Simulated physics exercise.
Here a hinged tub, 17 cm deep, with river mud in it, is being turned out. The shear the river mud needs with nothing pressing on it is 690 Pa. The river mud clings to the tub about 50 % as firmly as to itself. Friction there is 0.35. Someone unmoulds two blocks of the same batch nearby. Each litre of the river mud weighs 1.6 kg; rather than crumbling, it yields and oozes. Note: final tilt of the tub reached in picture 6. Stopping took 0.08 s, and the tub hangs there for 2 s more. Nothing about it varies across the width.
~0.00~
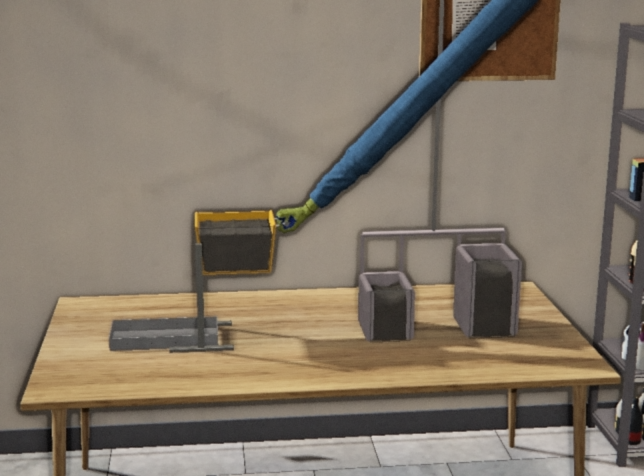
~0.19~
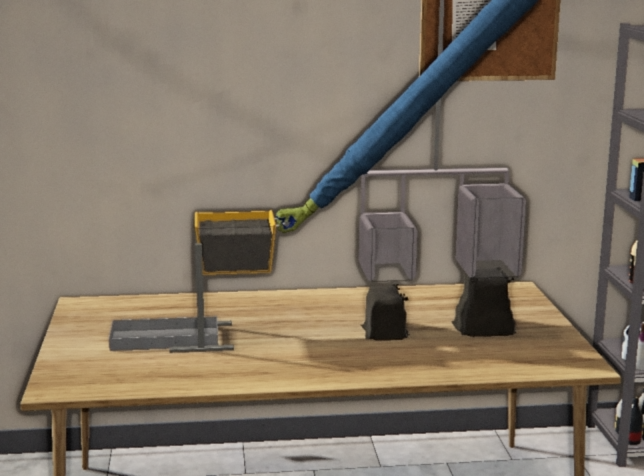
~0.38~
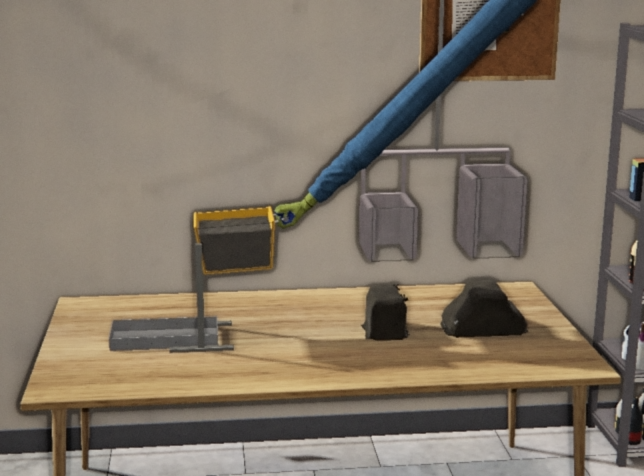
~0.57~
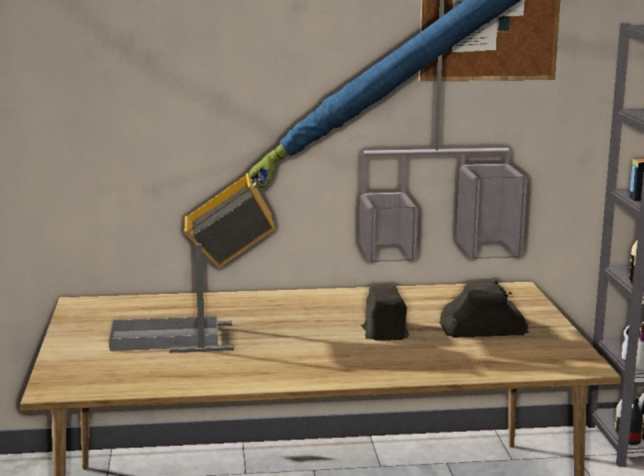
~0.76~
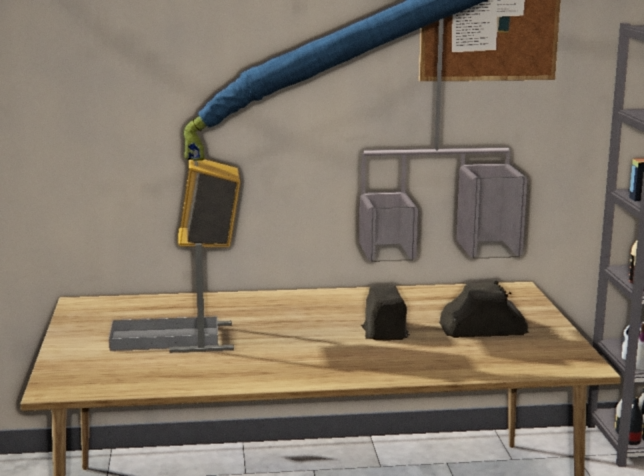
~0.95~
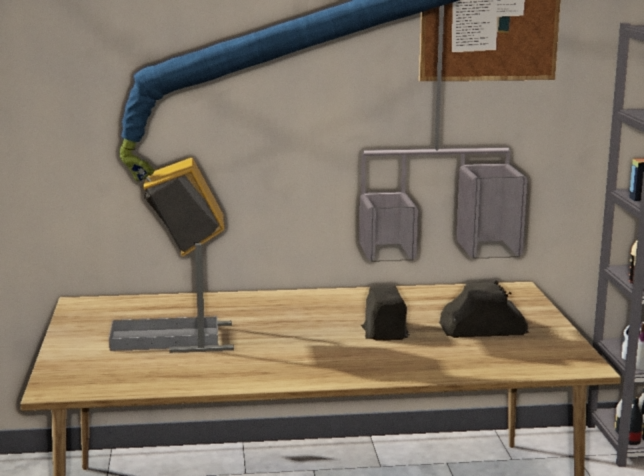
Blue-sleeved arm tilting a yellow-rimmed tub of dark mud leftward past upright, after two moulds lift off blocks and the right one slumps.
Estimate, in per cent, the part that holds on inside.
The part holding on inside is about 0 %.
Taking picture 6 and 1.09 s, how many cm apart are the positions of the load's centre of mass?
16 cm.
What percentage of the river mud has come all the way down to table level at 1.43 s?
Some 100 % has got all the way down.
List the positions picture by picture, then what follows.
The first picture shows handle-side rim at (273, 226), tilt 0 degrees; top of the river mud at (271, 233); blocks stand 17 cm, 26 cm (left to right).
The second picture shows handle-side rim at (273, 226), tilt 0 degrees; top of the river mud at (271, 233); blocks stand 16 cm, 23 cm (left to right).
The third picture shows handle-side rim at (272, 222), tilt 3 degrees; top of the river mud at (266, 230); blocks stand 16 cm, 17 cm (left to right).
The fourth picture shows handle-side rim at (249, 188), tilt 35 degrees; top of the river mud at (250, 198); blocks stand 16 cm, 17 cm (left to right).
The fifth picture shows handle-side rim at (190, 170), tilt 80 degrees; top of the river mud at (203, 175); blocks stand 16 cm, 17 cm (left to right).
The sixth picture shows handle-side rim at (146, 189), tilt 116 degrees; top of the river mud at (175, 181); blocks stand 16 cm, 17 cm (left to right).
After 1.09 s, the tub is at 116 degrees and holds 20 %.
After 1.26 s, the tub is at 116 degrees and holds 0 %.
After 1.43 s, the tub is at 116 degrees and holds 0 %.
After 1.60 s, the tub is at 116 degrees and holds 0 %.
After 2.95 s, at the end, the tub is at 116 degrees and holds 0 %.
